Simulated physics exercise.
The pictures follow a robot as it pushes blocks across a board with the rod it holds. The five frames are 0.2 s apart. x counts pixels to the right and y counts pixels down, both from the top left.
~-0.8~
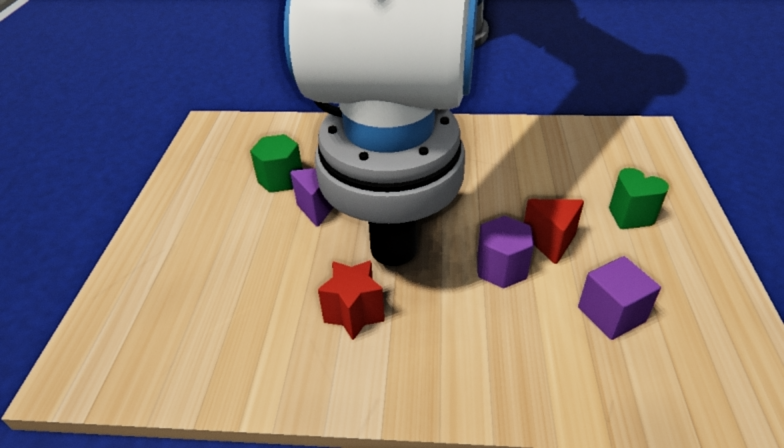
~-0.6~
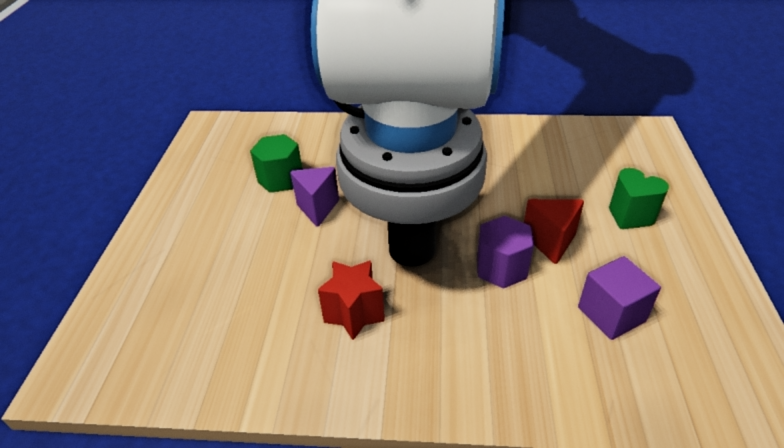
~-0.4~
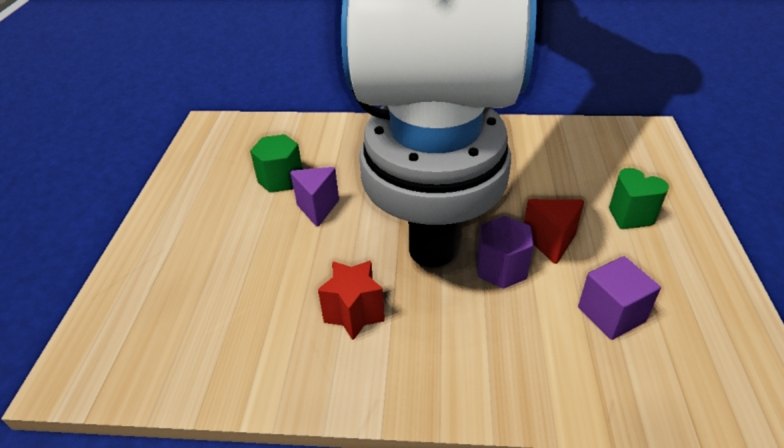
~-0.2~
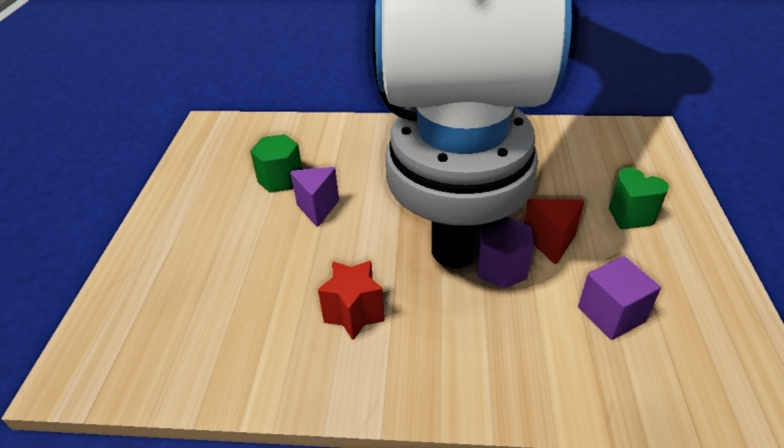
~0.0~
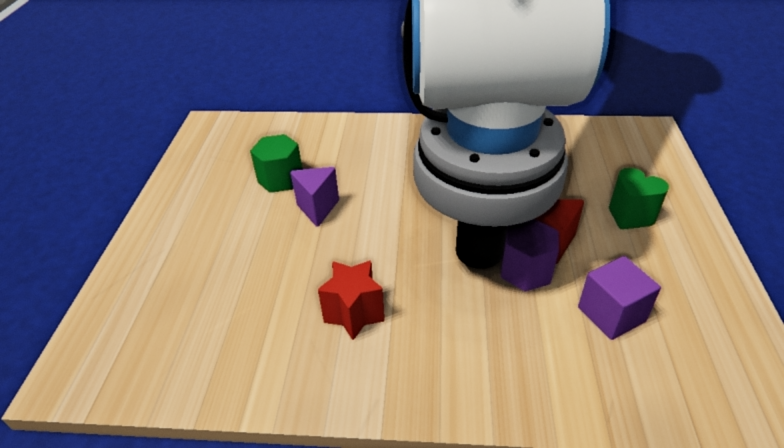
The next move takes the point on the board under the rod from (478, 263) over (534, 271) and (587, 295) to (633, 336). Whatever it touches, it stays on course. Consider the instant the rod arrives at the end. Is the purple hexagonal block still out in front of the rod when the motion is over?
That would be a no.
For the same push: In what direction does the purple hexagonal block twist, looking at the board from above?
I'd predict that, seen from above, the purple hexagonal block rotates counter-clockwise.
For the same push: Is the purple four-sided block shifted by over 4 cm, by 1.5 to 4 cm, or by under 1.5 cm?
I'd go with over 4 cm for this block.
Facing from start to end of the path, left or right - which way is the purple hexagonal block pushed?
It is pushed towards the left-hand side.
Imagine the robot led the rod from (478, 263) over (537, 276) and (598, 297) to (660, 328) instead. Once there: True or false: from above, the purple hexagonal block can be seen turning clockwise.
False
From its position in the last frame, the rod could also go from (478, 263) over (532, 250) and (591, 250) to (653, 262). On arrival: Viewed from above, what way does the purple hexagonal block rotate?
It is turned clockwise.
The first path, step by step. One third of the way, rod at (537, 260); purple hexagonal block at (595, 246); red three-sided block at (566, 208), turned 30° anticlockwise; purple four-sided block at (631, 282).
Two thirds of the way, rod at (591, 284); purple hexagonal block at (649, 253), turned 30° anticlockwise; red three-sided block at (566, 208), turned 30° anticlockwise; purple four-sided block at (652, 296), turned 25° clockwise.
At the end, rod at (638, 324); purple hexagonal block at (657, 254), turned 40° anticlockwise; red three-sided block at (566, 208), turned 30° anticlockwise; purple four-sided block at (711, 329).
